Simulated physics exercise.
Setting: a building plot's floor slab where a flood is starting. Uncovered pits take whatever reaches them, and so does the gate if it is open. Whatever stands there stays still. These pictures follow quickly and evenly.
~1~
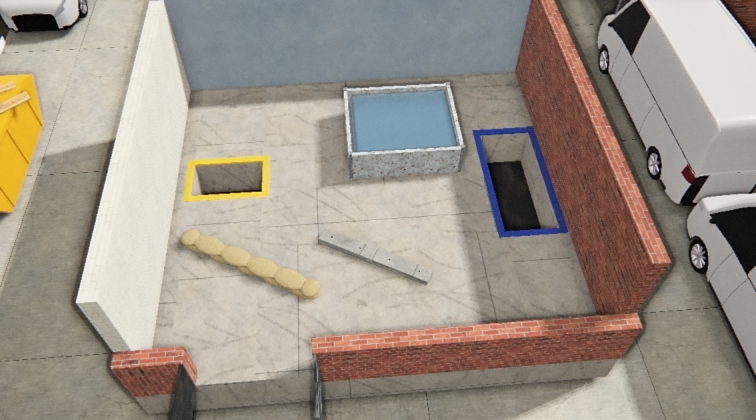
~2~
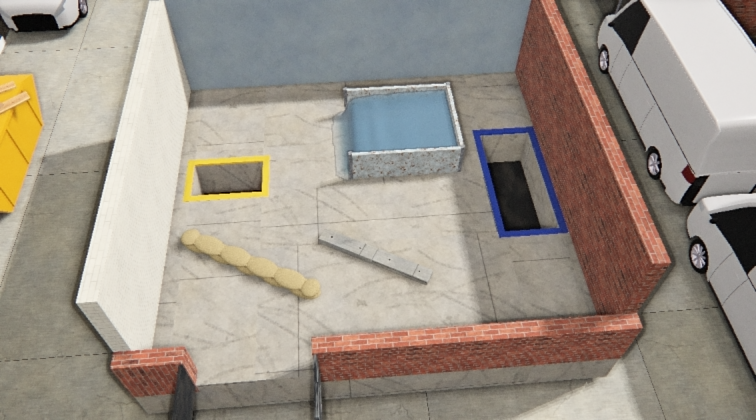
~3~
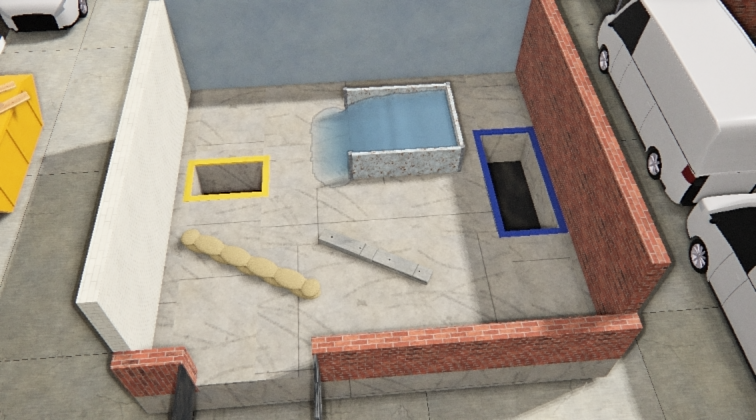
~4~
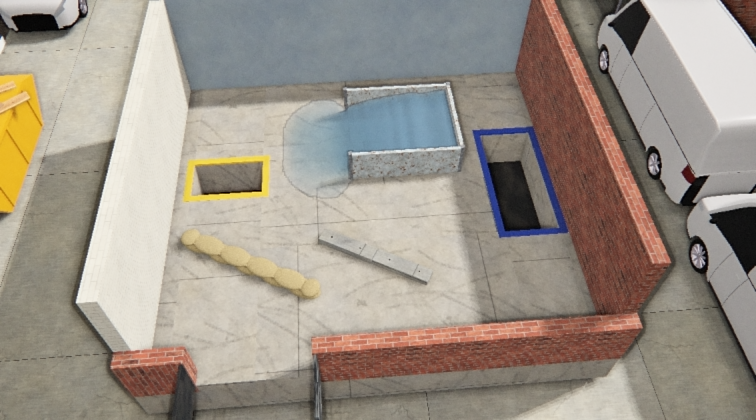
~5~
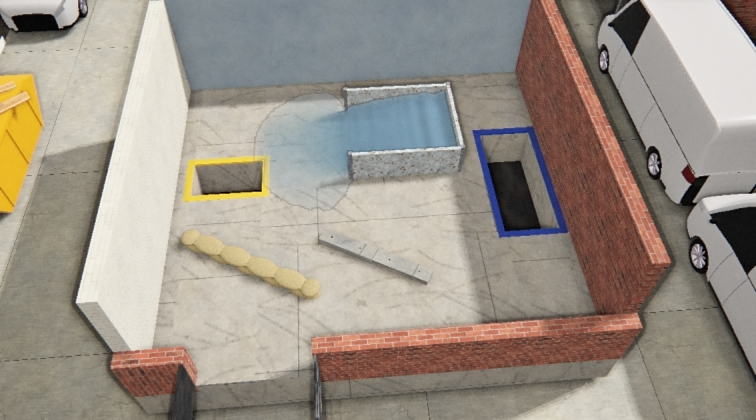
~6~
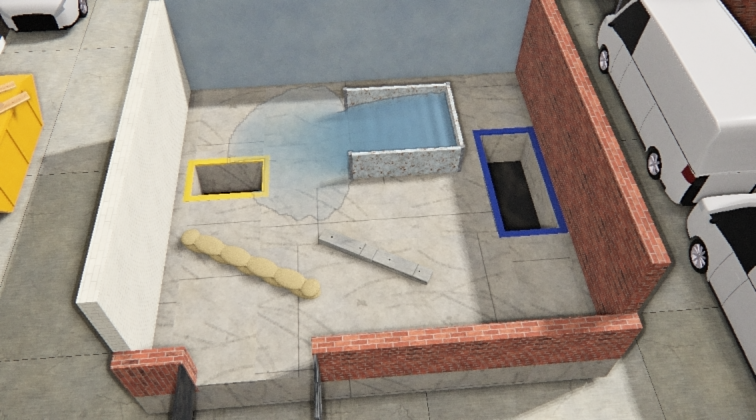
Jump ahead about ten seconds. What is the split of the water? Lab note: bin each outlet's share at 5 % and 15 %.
Bins - gate: Under 5 %; yellow pit: Over 15 %; blue pit: Under 5 %.
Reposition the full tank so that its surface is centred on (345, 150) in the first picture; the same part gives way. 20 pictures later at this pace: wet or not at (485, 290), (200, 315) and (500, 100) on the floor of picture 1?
Spot one unwetted, spot two wetted, spot three unwetted.
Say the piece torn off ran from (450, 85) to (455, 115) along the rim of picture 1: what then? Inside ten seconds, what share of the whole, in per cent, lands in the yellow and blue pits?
Yellow: 8 percent; blue: 45 percent.
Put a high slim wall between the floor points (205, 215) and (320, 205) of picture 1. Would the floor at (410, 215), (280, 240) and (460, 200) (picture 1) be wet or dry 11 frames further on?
In order: Dry; dry; dry.
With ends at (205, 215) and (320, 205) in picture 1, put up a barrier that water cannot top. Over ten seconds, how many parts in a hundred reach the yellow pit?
Yellow: About 65 %.
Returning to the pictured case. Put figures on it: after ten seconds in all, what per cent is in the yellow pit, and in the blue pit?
About 58 percent for the first and about 0 percent for the second.
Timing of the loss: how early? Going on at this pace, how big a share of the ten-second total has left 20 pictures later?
It comes to around 40 per cent.
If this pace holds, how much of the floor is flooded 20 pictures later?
It comes out near 30 percent.
A moment on, water covers 25 % of the floor; the gate 0 %, the yellow pit 6 %, the blue pit 0 %.
Next, water covers 30 % of the floor; the gate 0 %, the yellow pit 14 %, the blue pit 0 %.
Then, water covers 30 % of the floor; the gate 0 %, the yellow pit 25 %, the blue pit 0 %.
Later, water covers 45 % of the floor; the gate 0 %, the yellow pit 46 %, the blue pit 0 %.
In the end, water covers 55 % of the floor; the gate 1 %, the yellow pit 59 %, the blue pit 0 %.
